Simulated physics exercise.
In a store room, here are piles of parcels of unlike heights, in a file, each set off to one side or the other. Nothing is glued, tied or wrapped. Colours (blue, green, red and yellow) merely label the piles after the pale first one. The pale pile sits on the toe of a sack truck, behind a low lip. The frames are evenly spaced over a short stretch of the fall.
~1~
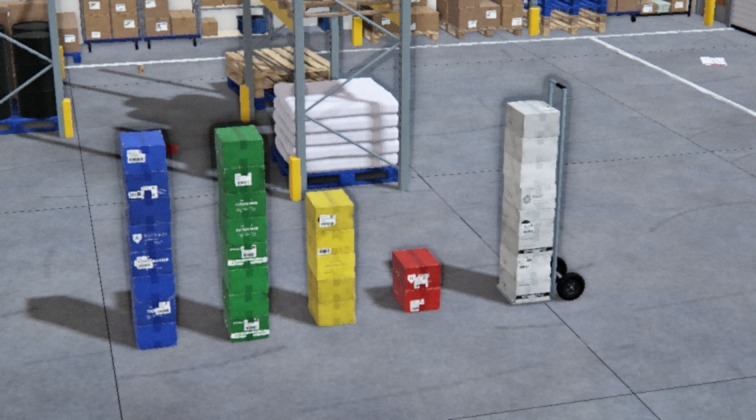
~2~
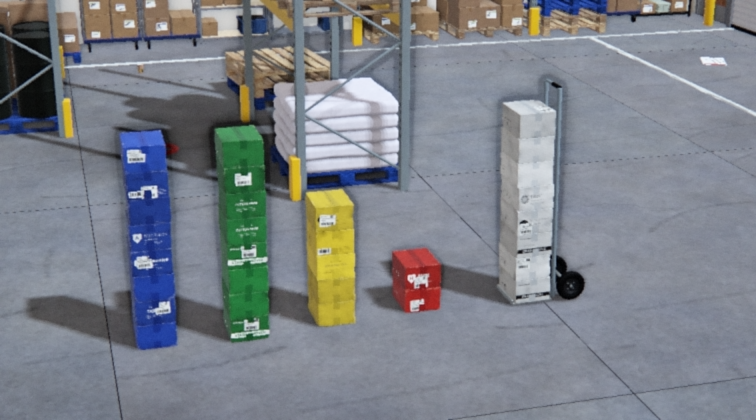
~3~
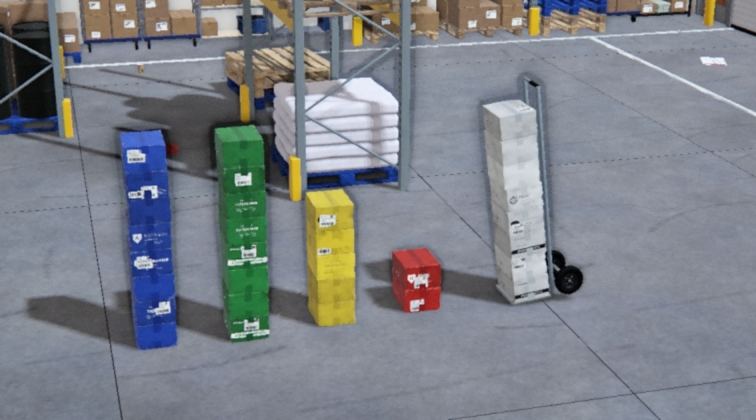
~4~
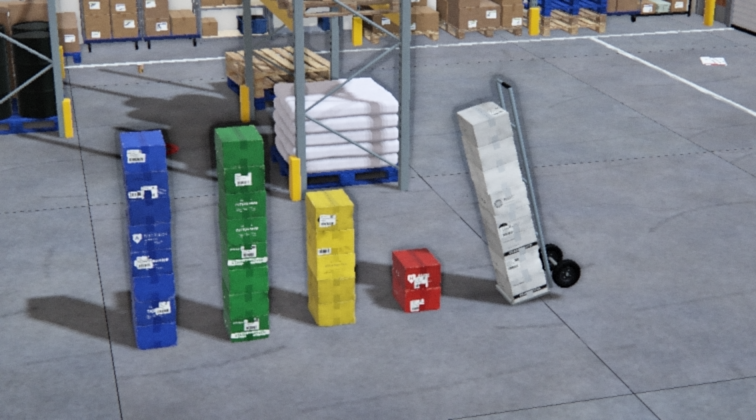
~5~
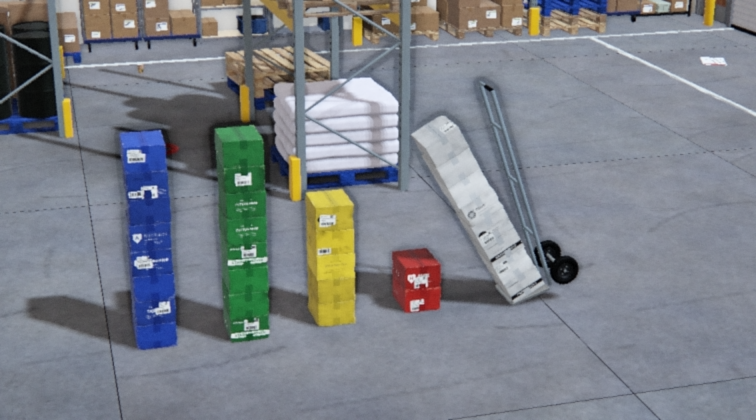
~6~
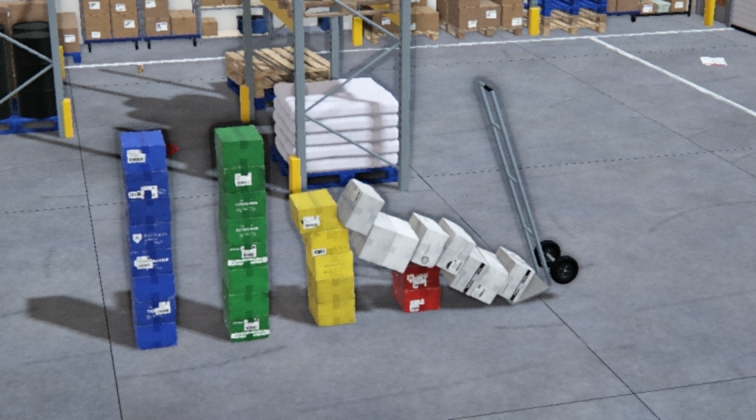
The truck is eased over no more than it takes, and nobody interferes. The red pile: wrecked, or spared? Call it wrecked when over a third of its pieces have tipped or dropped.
In the end the red column is left standing.
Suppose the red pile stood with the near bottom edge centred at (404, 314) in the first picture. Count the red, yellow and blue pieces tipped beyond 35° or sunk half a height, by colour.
Pile by pile, red 0, yellow 0, blue 0.
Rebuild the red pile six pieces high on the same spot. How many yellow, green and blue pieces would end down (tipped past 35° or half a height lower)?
The counts are yellow 5, green 8, blue 7.
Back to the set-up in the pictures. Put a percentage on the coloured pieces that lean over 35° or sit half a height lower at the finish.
Near 0 in a hundred.
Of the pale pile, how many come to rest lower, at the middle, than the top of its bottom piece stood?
It comes to 4.
Soon after the last picture, 8 of the pale pile down; none of the 2 red parcels down (0 of 23 in all colours); top red parcel unmoved; top yellow parcel leaning a little.
A little later, 8 of the pale pile down; none of the 2 red parcels down (0 of 23 in all colours); top red parcel shifted a little; top yellow parcel leaning a little.
Later still, 8 of the pale pile down; none of the 2 red parcels down (0 of 23 in all colours); top red parcel shifted a little; top yellow parcel leaning a little.
After that, 8 of the pale pile down; none of the 2 red parcels down (0 of 23 in all colours); top red parcel shifted a little; top yellow parcel leaning clearly.
At rest, 8 of the pale pile down; none of the 2 red parcels down (0 of 23 in all colours); top red parcel shifted a little; top yellow parcel leaning clearly. As the last picture would show them, middles, top red parcel near (412, 269), top yellow parcel near (279, 218).
